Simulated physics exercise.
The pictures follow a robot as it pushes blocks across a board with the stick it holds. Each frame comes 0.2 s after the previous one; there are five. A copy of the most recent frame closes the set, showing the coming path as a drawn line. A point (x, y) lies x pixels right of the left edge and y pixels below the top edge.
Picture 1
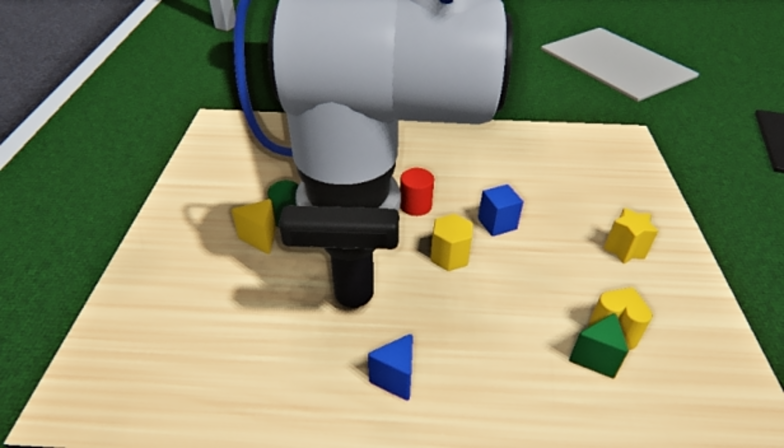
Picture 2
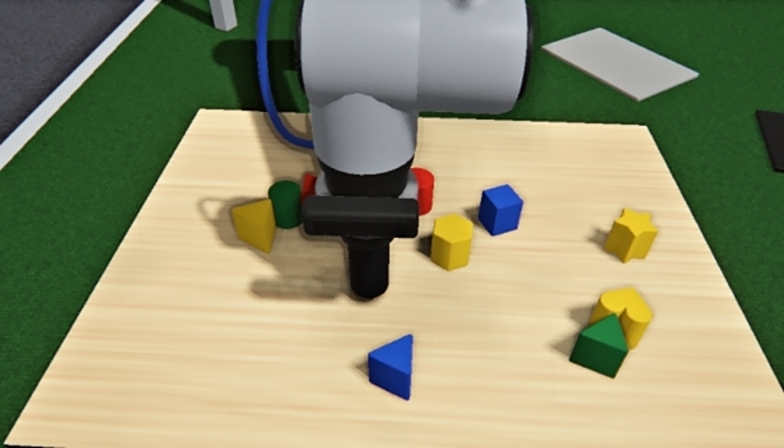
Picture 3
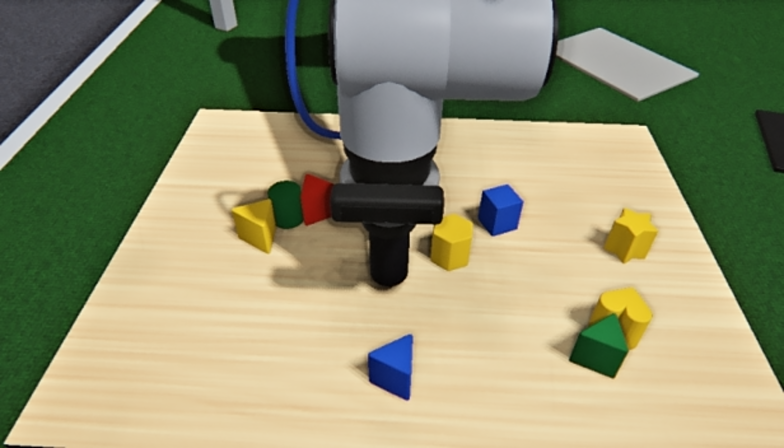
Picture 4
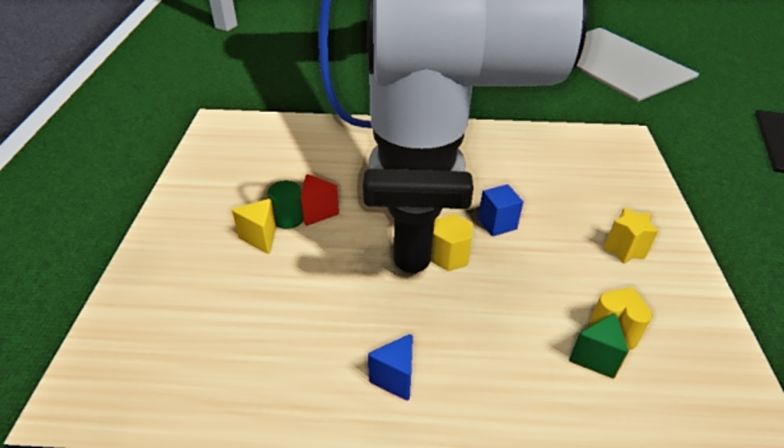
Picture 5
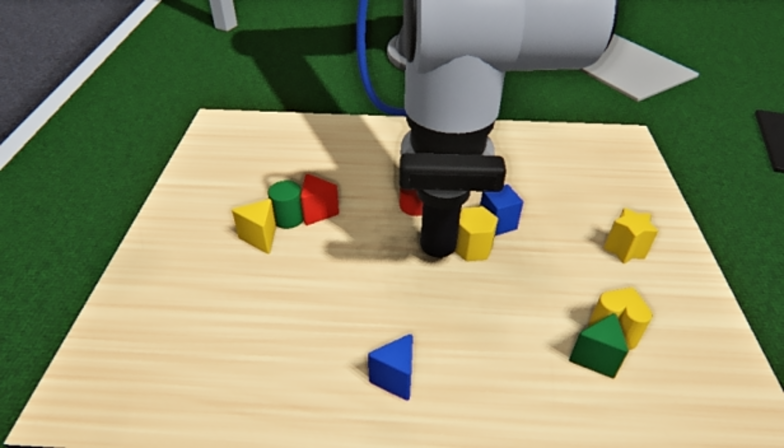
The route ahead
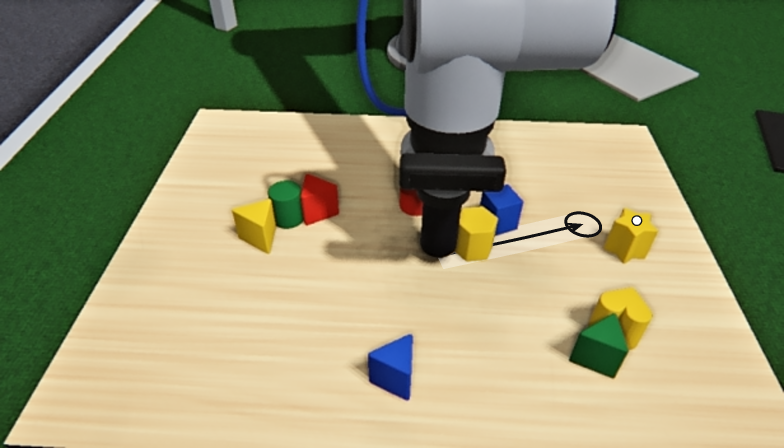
A robot arm with a black stick moved right and slightly away across a wooden table of colored blocks, uncovering a red block on the left, then nudged the yellow six-sided block a little right.
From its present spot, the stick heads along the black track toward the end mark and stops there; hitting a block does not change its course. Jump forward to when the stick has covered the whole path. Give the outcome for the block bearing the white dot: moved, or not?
It shifts position.
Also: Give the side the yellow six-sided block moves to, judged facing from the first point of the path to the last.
It goes toward the right-hand side.
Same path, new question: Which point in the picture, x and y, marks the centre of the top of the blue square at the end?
Roughly at (519, 187).
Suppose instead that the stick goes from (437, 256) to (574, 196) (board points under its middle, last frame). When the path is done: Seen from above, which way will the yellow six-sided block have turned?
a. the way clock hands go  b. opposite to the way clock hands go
a - the way clock hands go.
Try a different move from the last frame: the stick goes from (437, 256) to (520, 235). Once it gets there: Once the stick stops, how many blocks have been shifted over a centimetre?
Blocks moved: Two.
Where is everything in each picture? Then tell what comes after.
In the first picture, lower end of the stick at (354, 294), tops of blocks, red circular block at (417, 177), yellow six-sided block at (453, 227), blue square at (503, 195), yellow star block at (637, 221).
In the second picture, stick at (370, 285), blocks as before.
In the third picture, stick at (389, 274), blocks as before.
In the fourth picture, stick at (412, 261), blocks as before.
In the fifth picture, stick at (438, 246), red circular block hidden, yellow six-sided block at (477, 219), blue square at (503, 195), yellow star block at (637, 221).
The drawn path runs straight from (437, 256) to (583, 224); the dot is on the yellow star block.
The first path, step by step. One third of the way, stick at (491, 236); yellow six-sided block at (531, 215), turned 30° clockwise; blue square at (516, 191), turned 65° anticlockwise.
Two thirds of the way, stick at (540, 225); yellow six-sided block at (584, 212), turned 65° clockwise; blue square at (519, 187), turned 85° anticlockwise.
At the end, stick at (586, 214); red circular block not moved; yellow six-sided block at (629, 213), turned 115° clockwise; blue square at (519, 187), turned 85° anticlockwise; yellow star block at (663, 230).
